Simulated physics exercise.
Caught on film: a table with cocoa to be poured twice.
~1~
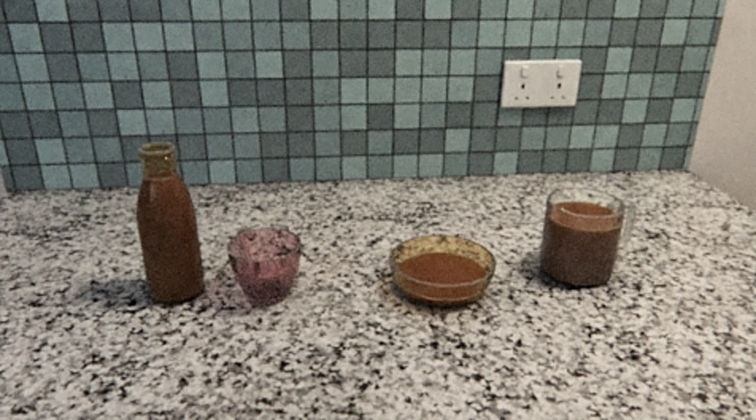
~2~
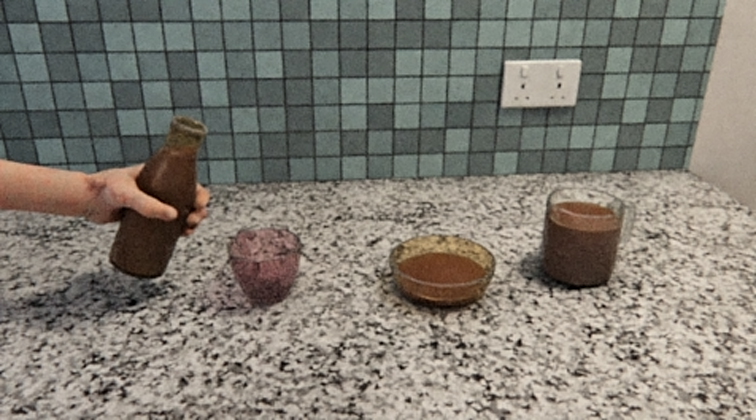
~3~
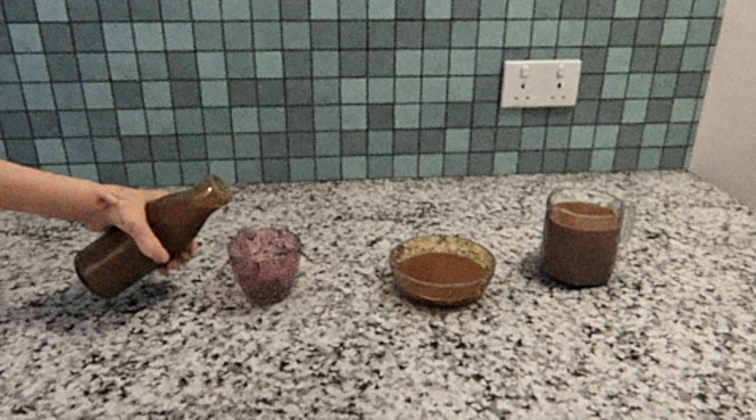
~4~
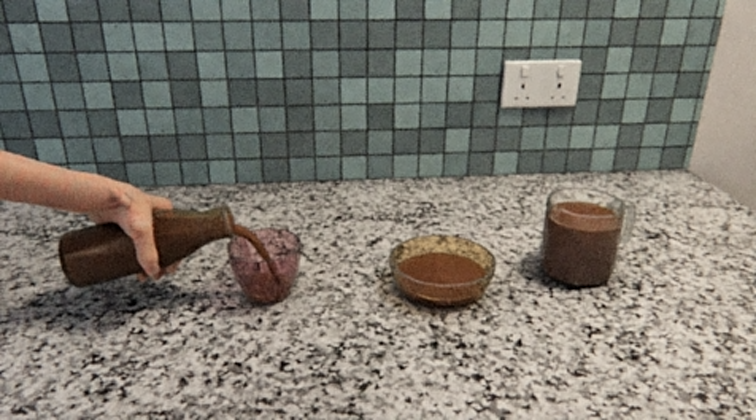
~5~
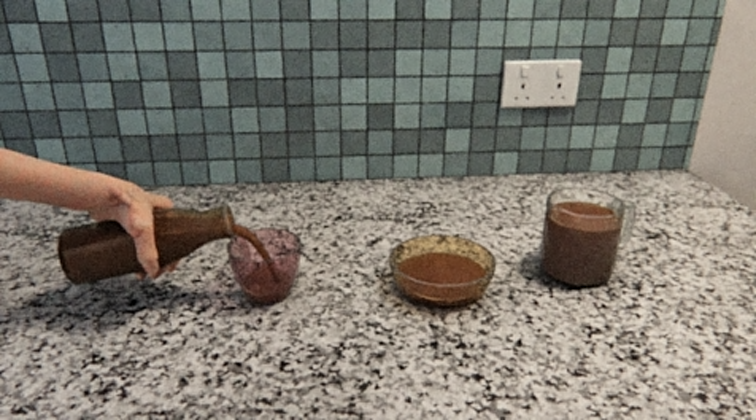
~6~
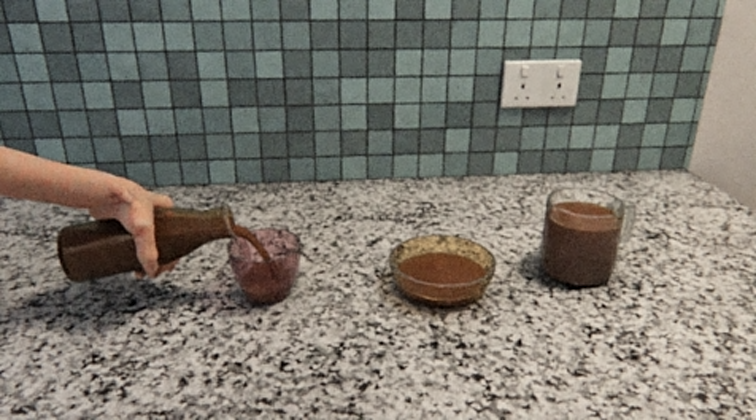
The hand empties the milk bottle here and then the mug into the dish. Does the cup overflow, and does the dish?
The cup overflows; the dish overflows.
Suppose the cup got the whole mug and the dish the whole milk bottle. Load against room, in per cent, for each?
Near 180 and 140 in a hundred.
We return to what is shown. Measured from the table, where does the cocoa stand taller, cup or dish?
It is the one on the left.
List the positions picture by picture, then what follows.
At the start; milk bottle (167, 221) about three quarters full; mug (581, 235) about three quarters full; cup (266, 267) empty; dish (441, 270) about a third full, in the first frame.
A hand has the milk bottle; milk bottle (164, 194) tipped 25° with all of its load; cup (266, 267) empty, in the second frame.
The milk bottle is tipped; milk bottle (160, 231) tipped 55° with all of its load; cup (266, 267) empty, in the third frame.
The stream is running; milk bottle (156, 239) tipped 75° with nearly all of its load; cup nearly empty, surface at (267, 284), in the fourth frame.
The stream is running; milk bottle (155, 238) tipped 80° with nearly all of its load; dish (441, 270) about a third full, in the fifth frame.
The stream is running; milk bottle (155, 237) tipped 80° with nearly all of its load; mug about three quarters full, surface at (584, 216); cup about a quarter full, surface at (267, 278); dish about a third full, surface at (441, 275), in the sixth frame.
Shortly, the cup is nearly full.
Then, the cup is full to the brim, some went over its rim.
At the finish, the cup is full to the brim, some went over its rim; the dish is full to the brim, some went over its rim.
